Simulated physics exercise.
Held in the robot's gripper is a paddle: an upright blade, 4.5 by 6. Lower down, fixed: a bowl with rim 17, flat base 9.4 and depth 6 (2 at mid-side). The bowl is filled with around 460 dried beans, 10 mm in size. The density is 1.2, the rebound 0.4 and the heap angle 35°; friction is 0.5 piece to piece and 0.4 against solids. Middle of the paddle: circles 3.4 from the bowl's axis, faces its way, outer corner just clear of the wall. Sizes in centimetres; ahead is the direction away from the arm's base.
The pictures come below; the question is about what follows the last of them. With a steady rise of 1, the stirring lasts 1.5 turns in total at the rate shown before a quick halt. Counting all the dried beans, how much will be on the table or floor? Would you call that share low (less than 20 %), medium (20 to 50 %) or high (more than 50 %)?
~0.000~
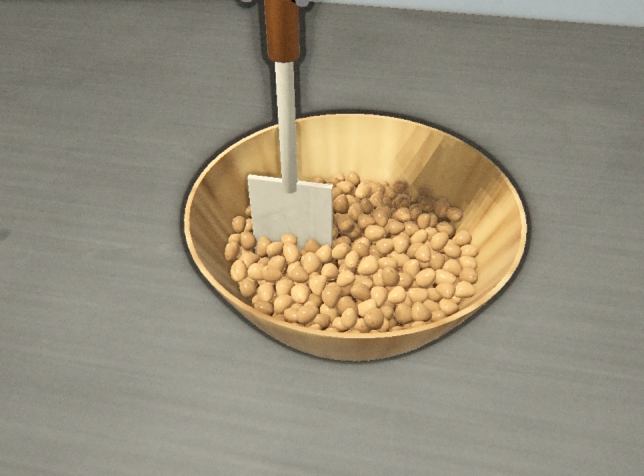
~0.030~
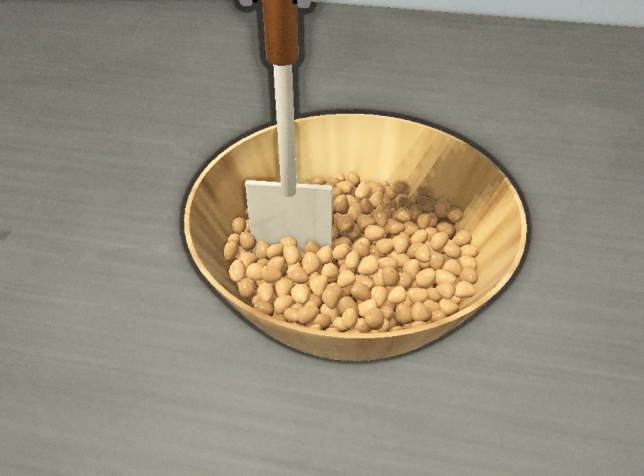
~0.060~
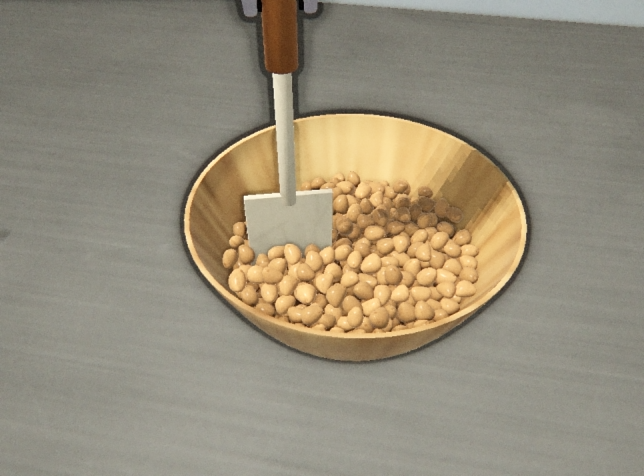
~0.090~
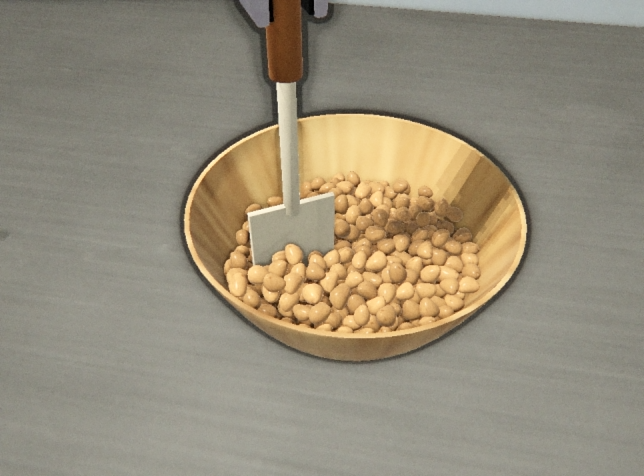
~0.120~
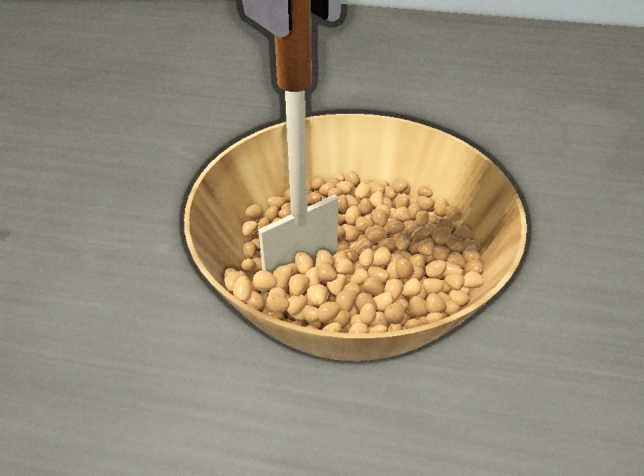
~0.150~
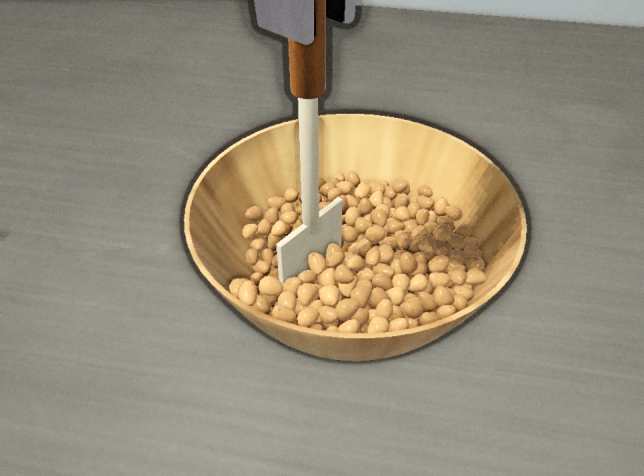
I would call it low.
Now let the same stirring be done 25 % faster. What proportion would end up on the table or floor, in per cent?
Roughly 15 per cent.
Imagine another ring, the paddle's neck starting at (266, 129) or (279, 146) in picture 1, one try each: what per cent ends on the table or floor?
About 10 and 15 per cent.
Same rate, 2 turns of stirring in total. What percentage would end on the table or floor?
15 %.
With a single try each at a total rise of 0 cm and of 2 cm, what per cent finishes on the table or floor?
Trial one: Roughly 15 %; trial two: Roughly 5 %.
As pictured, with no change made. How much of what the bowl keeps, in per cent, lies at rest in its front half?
About 40 per cent.
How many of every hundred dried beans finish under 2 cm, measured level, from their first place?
Around 5 per cent.
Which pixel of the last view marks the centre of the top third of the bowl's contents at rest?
I'd say close to (424, 217).
By 0.55 s, 249° round, highest piece 8 above the table; 444 in the bowl, 10 on the table or floor, 2 in flight or on the tool.
By 0.95 s, 77° round, highest piece 9 above the table; 422 in the bowl, 29 on the table or floor, 5 in flight or on the tool.
By 1.35 s, 180° round, highest piece 6 above the table; 418 in the bowl, 38 on the table or floor.
By 2.05 s, 180° round, highest piece 6 above the table; 418 in the bowl, 38 on the table or floor.
Final count, 418 in the bowl, 38 on the table or floor. That is 8 % on the table or floor.
